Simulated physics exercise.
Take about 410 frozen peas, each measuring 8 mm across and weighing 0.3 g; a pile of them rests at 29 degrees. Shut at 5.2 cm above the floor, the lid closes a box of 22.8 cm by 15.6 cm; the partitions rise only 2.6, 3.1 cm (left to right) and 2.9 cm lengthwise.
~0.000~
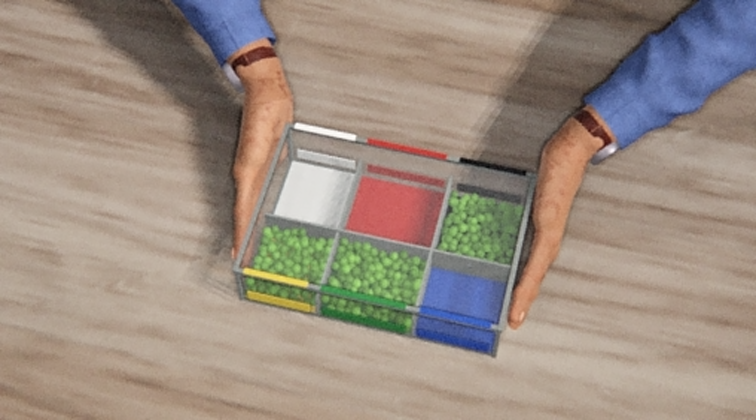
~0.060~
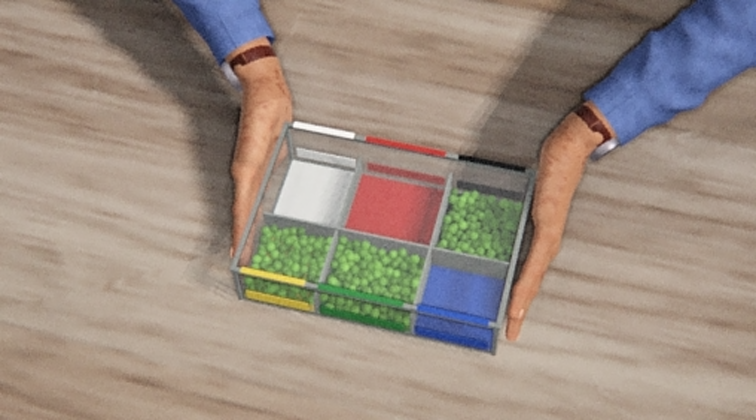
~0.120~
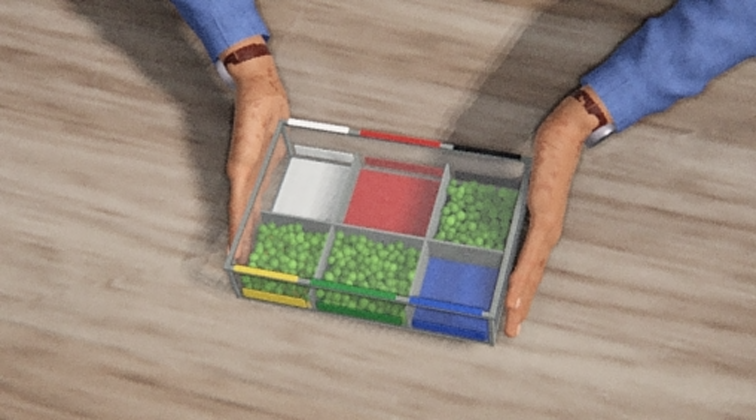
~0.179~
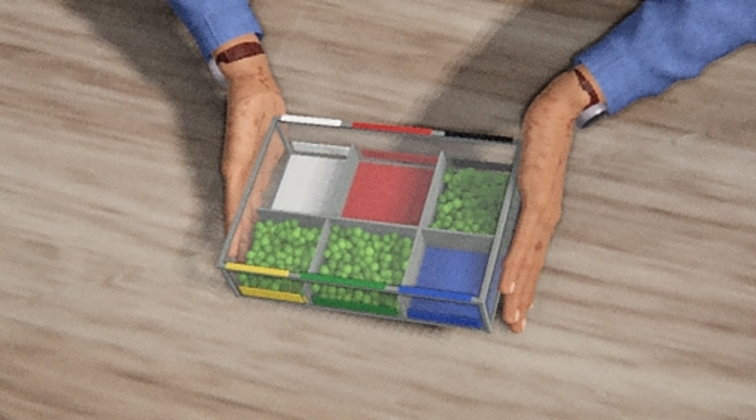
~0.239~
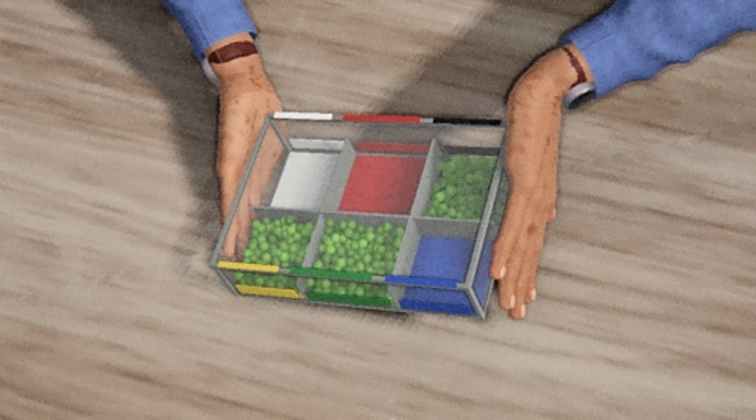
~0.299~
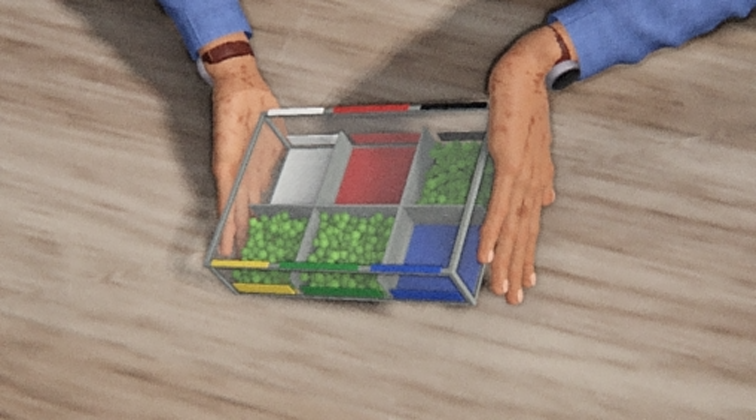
On a pale wood-grain surface seen from above, two hands in blue sleeves hold a clear box at its sides. Green peas fill the yellow-marked, green-marked and black-marked compartments, while the white one at back left, red one at back centre and blue one at front right are empty. The hands steadily tilt the box toward the left, shifting it slightly left, while the peas stay in their compartments.
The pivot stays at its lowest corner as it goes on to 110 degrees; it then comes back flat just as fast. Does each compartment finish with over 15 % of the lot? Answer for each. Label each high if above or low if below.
Red: Low; blue: Low; green: Low; yellow: High; white: High; black: Low.
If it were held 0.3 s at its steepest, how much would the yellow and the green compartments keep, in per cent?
You'd end up with yellow at 75 per cent and green at 0 per cent.
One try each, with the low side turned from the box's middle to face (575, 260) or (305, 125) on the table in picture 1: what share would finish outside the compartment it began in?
Some 75 and 70 per cent.
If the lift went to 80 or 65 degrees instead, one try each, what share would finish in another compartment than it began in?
Roughly 35 percent, then roughly 15 percent.
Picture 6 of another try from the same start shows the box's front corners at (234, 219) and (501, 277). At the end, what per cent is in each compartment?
Result - red: 30 %; blue: 0 %; green: 0 %; yellow: 0 %; white: 45 %; black: 20 %.
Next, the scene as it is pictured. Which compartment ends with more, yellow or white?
Yellow compartment.
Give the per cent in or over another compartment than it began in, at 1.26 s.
Value: Close to 55 %.
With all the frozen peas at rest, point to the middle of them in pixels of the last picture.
In the last view, approximately (282, 249).
After 1.26 s, tilt 109 degrees; red 10 %, green 10 %, yellow 65 %, white 10 %, black 5 %.
After 1.90 s, tilt 48 degrees; yellow 75 %, white 25 %.
Then, at 2.58 s, tilt 0 degrees; yellow 75 %, white 25 %.
At rest (3.3 s), red 0 %, blue 0 %, green 0 %, yellow 75 %, white 25 %, black 0 %.
